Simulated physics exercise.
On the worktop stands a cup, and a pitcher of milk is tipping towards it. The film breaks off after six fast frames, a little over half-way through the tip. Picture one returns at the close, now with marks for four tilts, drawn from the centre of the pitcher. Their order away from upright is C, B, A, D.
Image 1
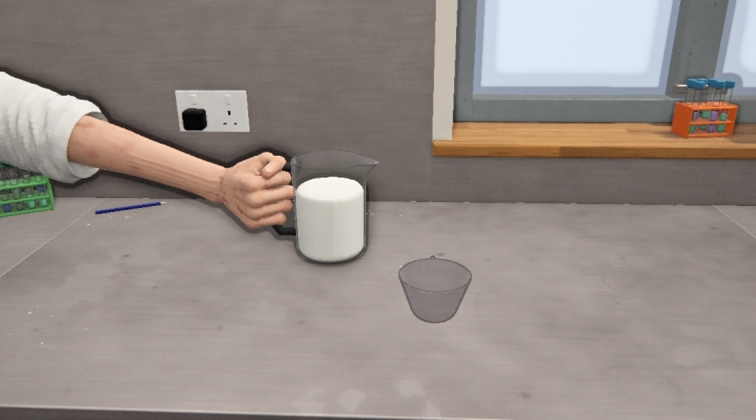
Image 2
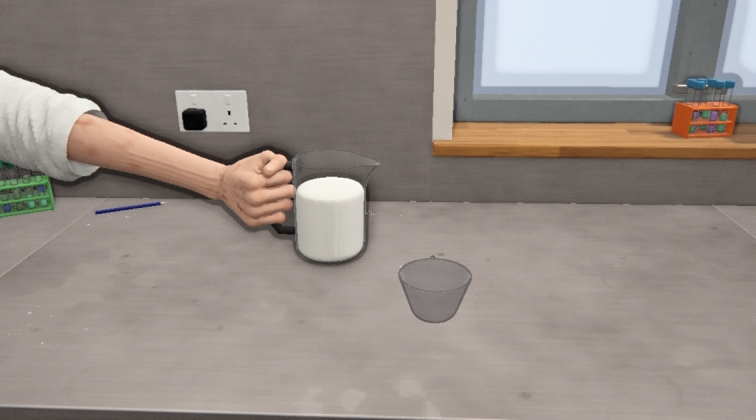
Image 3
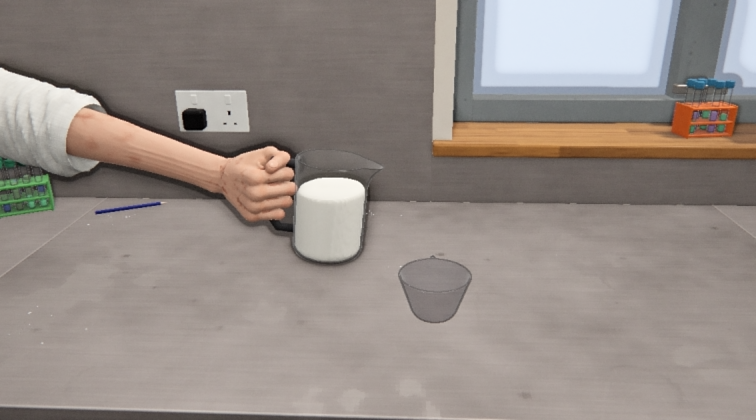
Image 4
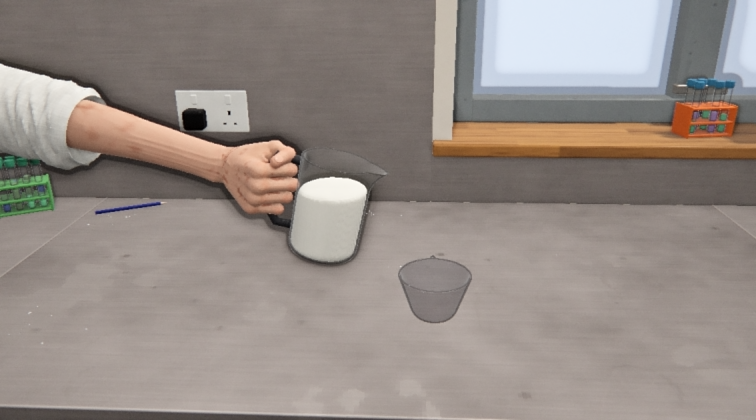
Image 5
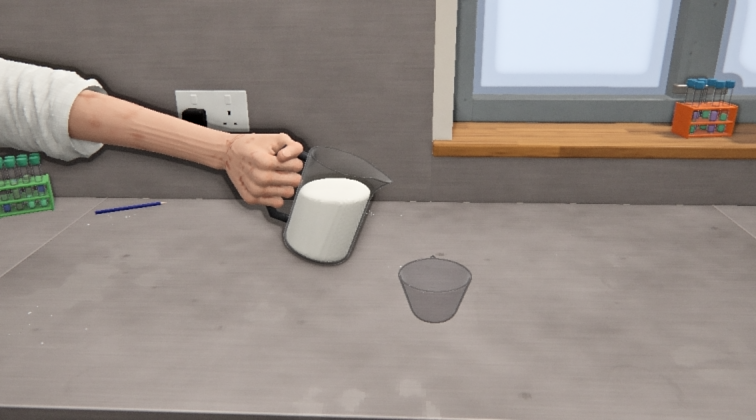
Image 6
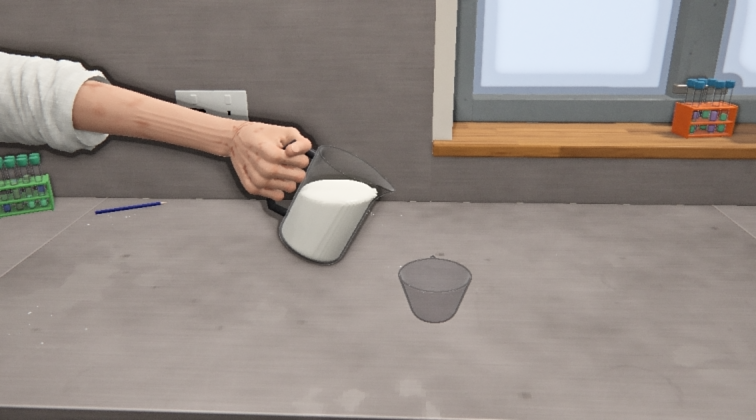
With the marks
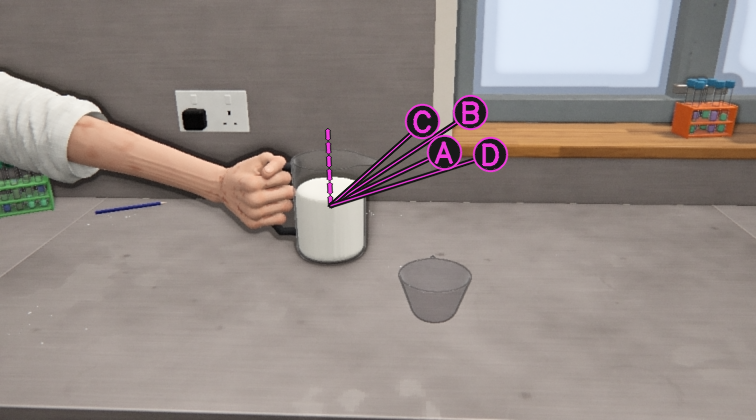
On a grey worktop, a hand gradually tilts a pitcher of milk rightward near a cup.
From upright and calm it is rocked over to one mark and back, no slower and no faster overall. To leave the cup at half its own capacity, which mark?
It is A.
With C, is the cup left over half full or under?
Under.
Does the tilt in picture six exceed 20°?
Yes.
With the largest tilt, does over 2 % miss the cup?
Yes.
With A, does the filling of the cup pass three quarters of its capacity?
No.
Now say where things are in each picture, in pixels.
The first frame shows upright, lip at (379, 162); rim of the cup round (435, 274); nothing has left yet.
The second frame shows upright, lip at (380, 163); nothing has left yet.
The third frame shows tipped about 6°, lip at (383, 167); nothing has left yet.
The fourth frame shows tipped about 12°, lip at (387, 173); nothing has left yet.
The fifth frame shows tipped about 20°, lip at (391, 181); nothing has left yet.
The sixth frame shows tipped about 28°, lip at (395, 190); nothing has left yet.
On the marked copy, A at (428, 159); B at (456, 122); C at (410, 134); D at (474, 160).
With A, the cup ends with about 48 % of what it can hold; 7 % of the milk is spilt.
With B, the cup ends with about 31 % of what it can hold.
With C, the cup ends with about 14 % of what it can hold.
With D, the cup ends with about 67 % of what it can hold; 13 % of the milk is spilt.
